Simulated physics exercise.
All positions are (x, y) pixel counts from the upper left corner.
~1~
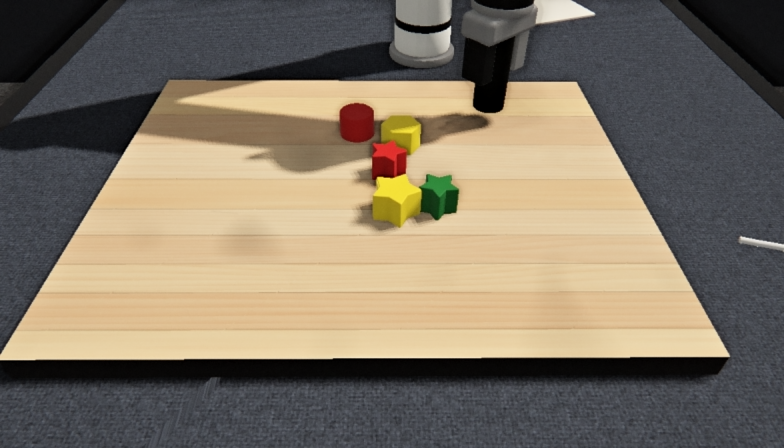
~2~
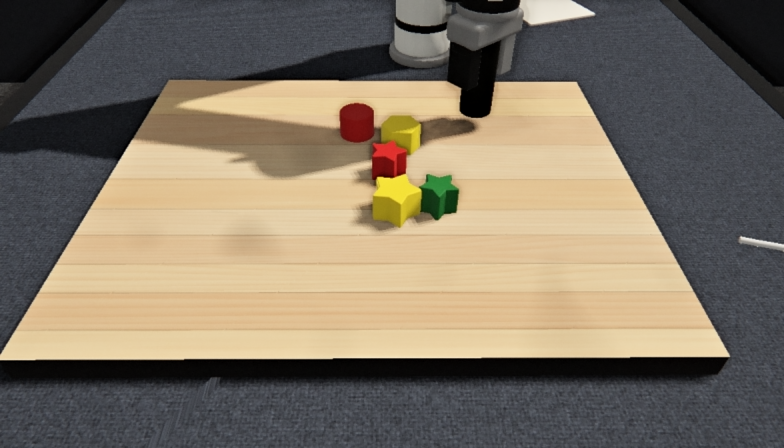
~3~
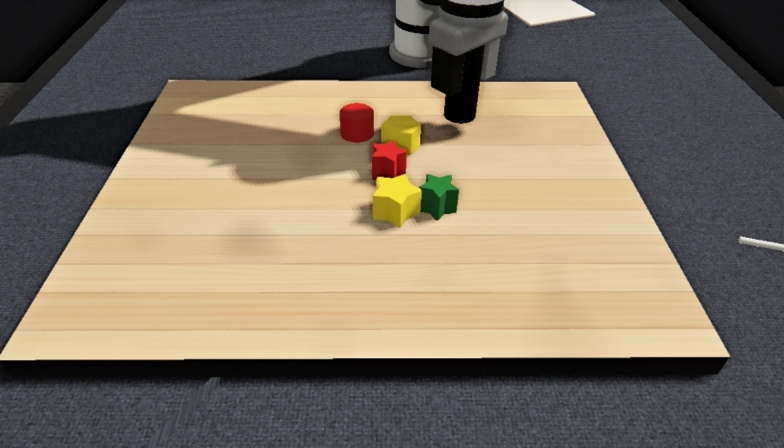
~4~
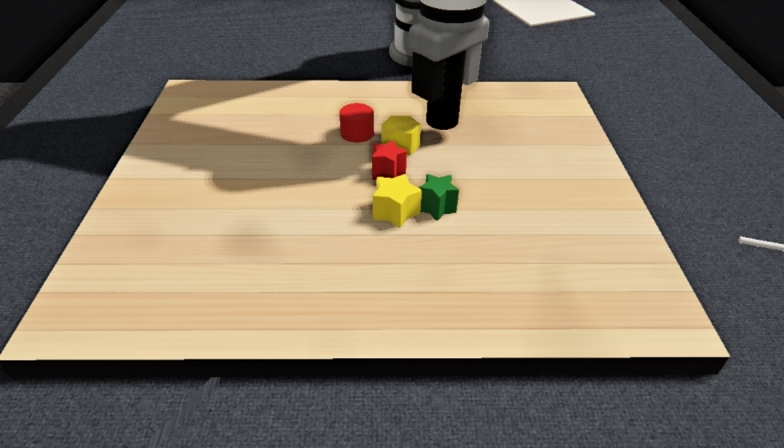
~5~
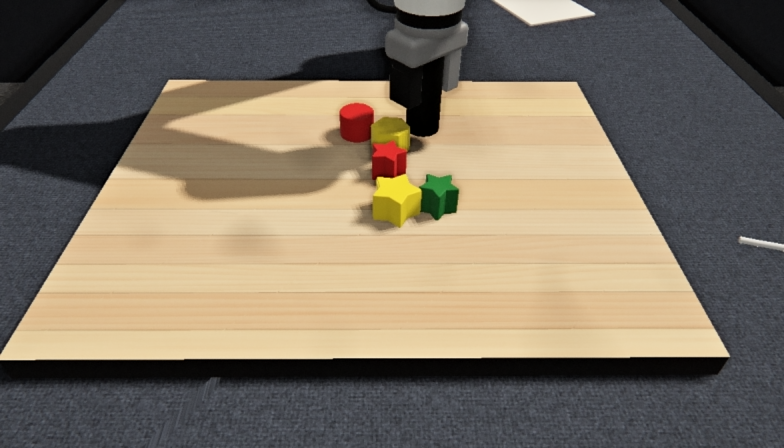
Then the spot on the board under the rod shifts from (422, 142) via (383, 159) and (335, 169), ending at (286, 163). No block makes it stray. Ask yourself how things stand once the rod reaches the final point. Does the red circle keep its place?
Yes, I think so.
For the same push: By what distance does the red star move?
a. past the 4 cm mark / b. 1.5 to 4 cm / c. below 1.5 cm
Option b.
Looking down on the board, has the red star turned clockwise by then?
No - that is not the case.
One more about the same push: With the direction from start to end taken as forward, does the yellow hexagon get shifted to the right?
I believe so.
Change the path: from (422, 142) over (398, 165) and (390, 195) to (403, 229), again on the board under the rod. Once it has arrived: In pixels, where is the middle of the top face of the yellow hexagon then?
If I read the scene right, the answer is (367, 132).
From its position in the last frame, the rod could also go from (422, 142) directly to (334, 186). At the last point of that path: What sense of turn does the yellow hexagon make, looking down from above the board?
From overhead, clockwise.
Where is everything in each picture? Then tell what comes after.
The first frame shows lower end of the rod (488, 106), tops of blocks, red circle (357, 111), red star (388, 150), yellow hexagon (401, 123).
The second frame shows rod (475, 111), blocks as before.
The third frame shows rod (460, 116), blocks as before.
The fourth frame shows rod (442, 122), blocks as before.
The fifth frame shows rod (422, 129), red circle (357, 111), red star (388, 150), yellow hexagon (391, 125).
What follows on the original path. One third of the way, rod (382, 145); red star (383, 156), turned 25° anticlockwise; yellow hexagon (345, 135), turned 40° clockwise.
Two thirds of the way, rod (334, 155); red star (376, 160), turned 75° anticlockwise; yellow hexagon (304, 134), turned 100° clockwise.
At the end, rod (284, 148); red circle not moved; red star (376, 160), turned 75° anticlockwise; yellow hexagon (274, 121), turned 165° clockwise.
